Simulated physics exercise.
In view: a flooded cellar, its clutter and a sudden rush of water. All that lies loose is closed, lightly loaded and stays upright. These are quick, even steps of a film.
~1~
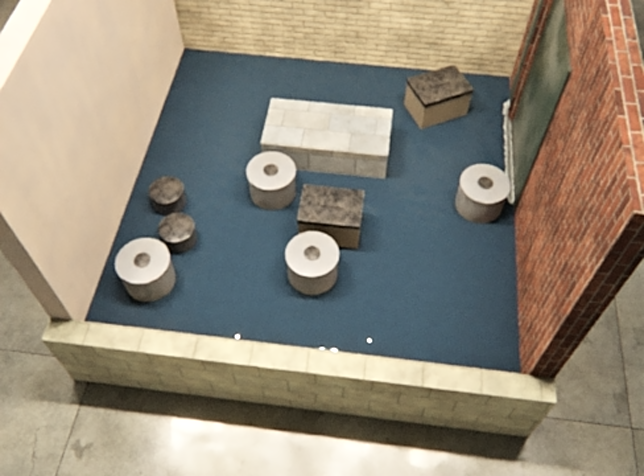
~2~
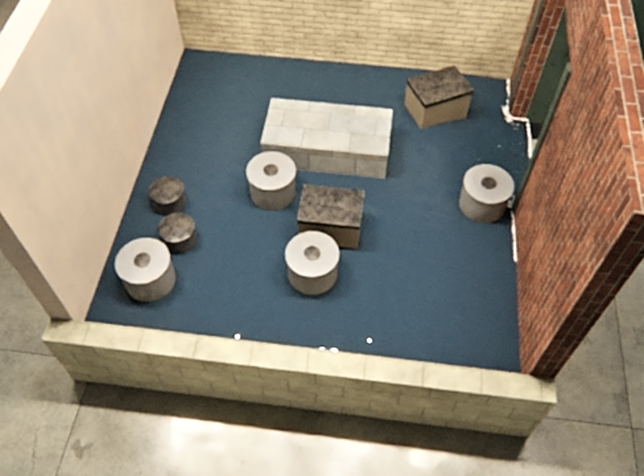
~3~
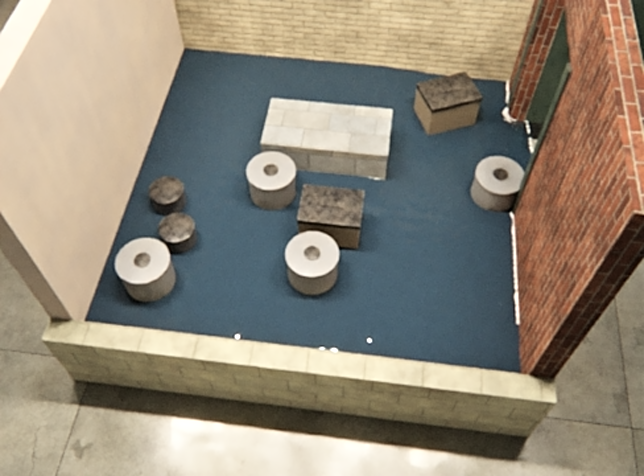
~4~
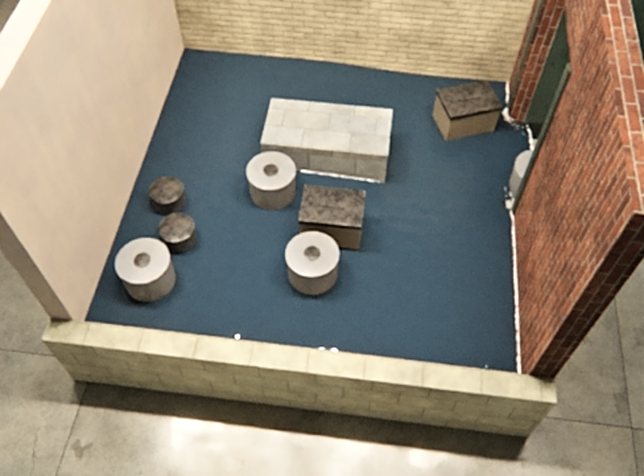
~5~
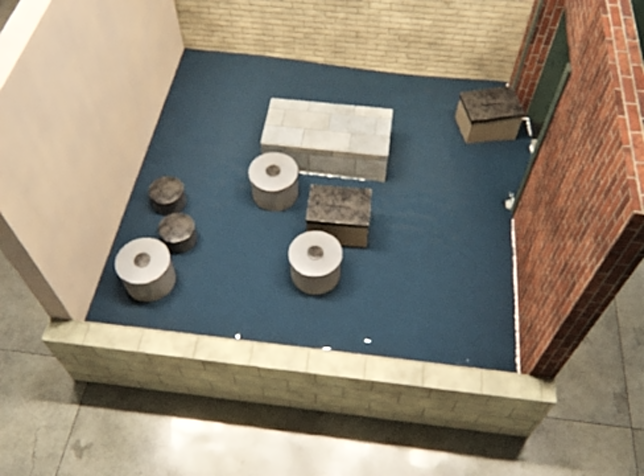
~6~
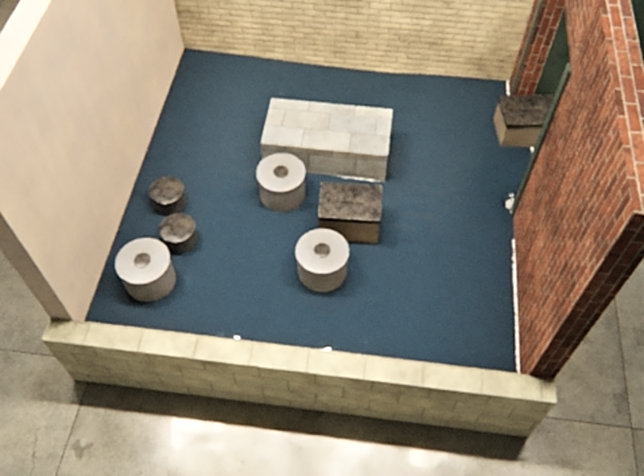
In a walled blue-floored room, a cylinder and then boxes drift toward the right.
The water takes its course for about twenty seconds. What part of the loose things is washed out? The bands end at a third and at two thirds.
That comes to from one to two thirds.
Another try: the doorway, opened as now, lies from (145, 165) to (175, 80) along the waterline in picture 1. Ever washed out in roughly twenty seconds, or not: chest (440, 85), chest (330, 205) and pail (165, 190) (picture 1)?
One after the other: Through, washed out, out.
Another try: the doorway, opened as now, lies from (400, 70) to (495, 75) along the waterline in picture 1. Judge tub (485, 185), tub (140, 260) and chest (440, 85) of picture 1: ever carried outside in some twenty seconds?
In that order: Out, stays, yes.
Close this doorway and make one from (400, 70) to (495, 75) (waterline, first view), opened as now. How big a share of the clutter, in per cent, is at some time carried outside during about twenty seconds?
Some 40 per cent.
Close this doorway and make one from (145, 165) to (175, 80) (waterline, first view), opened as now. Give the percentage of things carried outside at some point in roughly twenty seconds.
Close to 90 %.
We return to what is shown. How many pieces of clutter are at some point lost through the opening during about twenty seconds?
It comes to 5.
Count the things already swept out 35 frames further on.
I count 5.
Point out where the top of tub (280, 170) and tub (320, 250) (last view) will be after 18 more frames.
Roughly at (419, 175) and (460, 198).
A moment on, 2 of 8 are out; 6 afloat.
Next, 3 of 8 are out; 5 afloat.
Later, 5 of 8 are out; 1 afloat.
In the end, 5 of 8 are out; 1 afloat.
